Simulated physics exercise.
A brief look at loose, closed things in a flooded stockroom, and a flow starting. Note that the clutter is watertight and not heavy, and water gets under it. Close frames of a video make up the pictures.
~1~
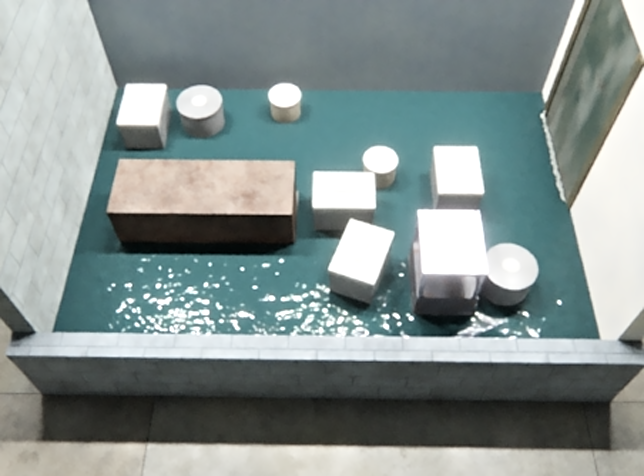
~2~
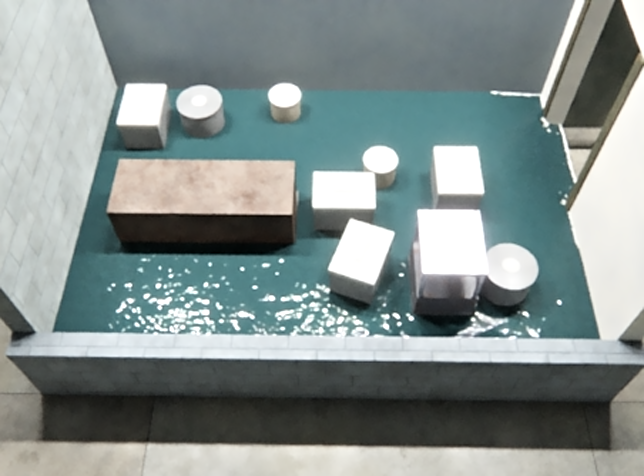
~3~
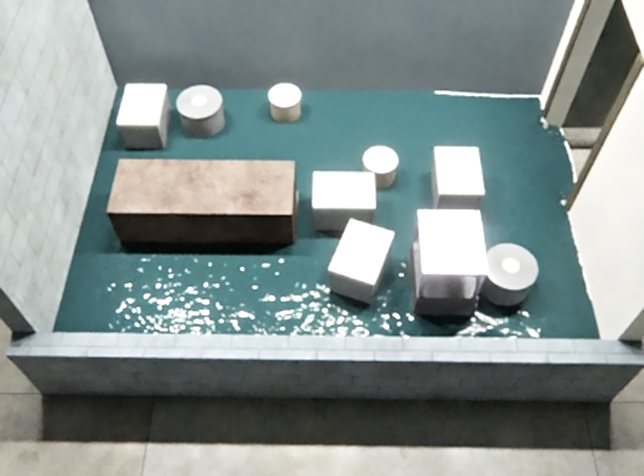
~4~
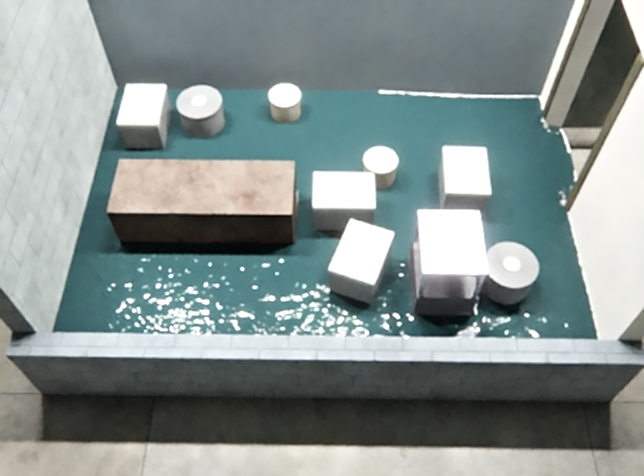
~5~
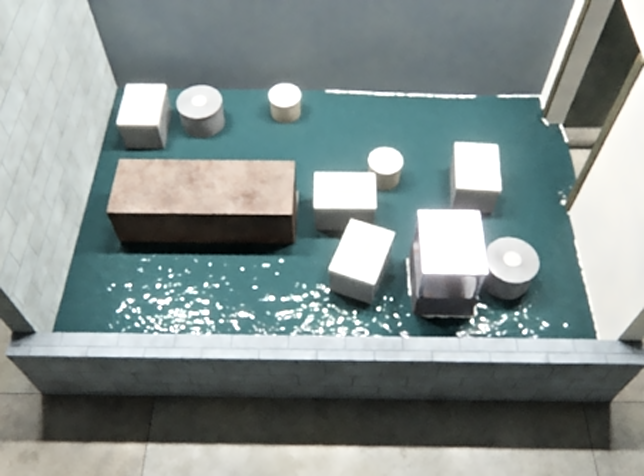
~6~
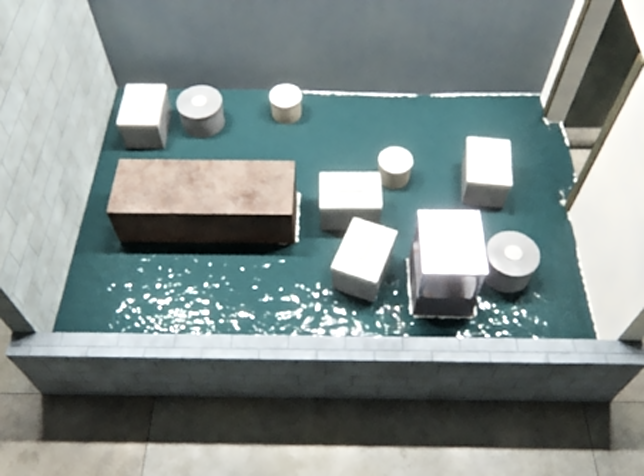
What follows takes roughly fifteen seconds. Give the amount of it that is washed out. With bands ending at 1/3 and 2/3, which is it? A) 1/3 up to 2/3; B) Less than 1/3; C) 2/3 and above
2/3 and above.
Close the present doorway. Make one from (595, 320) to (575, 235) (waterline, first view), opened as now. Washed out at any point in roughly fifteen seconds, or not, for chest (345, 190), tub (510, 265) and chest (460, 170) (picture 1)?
Following that order: Escaped; escaped; escaped.
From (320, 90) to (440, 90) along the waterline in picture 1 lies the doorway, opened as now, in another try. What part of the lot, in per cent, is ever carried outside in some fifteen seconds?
About 90 %.
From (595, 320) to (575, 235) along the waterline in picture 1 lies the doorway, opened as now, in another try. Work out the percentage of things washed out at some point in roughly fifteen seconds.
About 50 %.
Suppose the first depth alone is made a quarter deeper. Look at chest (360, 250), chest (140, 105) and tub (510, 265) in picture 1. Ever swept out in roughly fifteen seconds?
Log - object 1: Lost; object 2: Still there; object 3: Lost.
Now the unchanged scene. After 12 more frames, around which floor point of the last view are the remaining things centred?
About (386, 167).
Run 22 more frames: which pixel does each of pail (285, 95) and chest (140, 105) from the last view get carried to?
The first should be around (495, 100) and the second around (202, 108).
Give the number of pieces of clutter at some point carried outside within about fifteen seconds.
I make it 6.
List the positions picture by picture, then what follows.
A chest at (458, 169) floats; a tub at (511, 266), afloat; 0 of 8 have shifted, in the first picture.
A chest at (458, 169), afloat; a tub at (511, 266), afloat; 0 of 8 have shifted, in the second picture.
A chest at (459, 170), afloat; a tub at (511, 266), afloat; 0 of 8 have shifted, in the third picture.
A chest at (466, 170), afloat, close to its start; a tub at (512, 265) floats; 1 of 8 have shifted, in the fourth picture.
A chest at (478, 166), afloat, close to its start; a tub at (512, 260), afloat, close to its start; 2 of 8 have shifted, in the fifth picture.
A chest at (489, 160) floats, a stride from its start; a tub at (513, 253) floats, close to its start; 4 of 8 have shifted, in the sixth picture.
A moment on, 0 of 8 are out; 8 afloat.
Next, 2 of 8 are out; 6 afloat.
Later, 4 of 8 are out; 4 afloat.
In the end, 6 of 8 are out; 2 afloat.
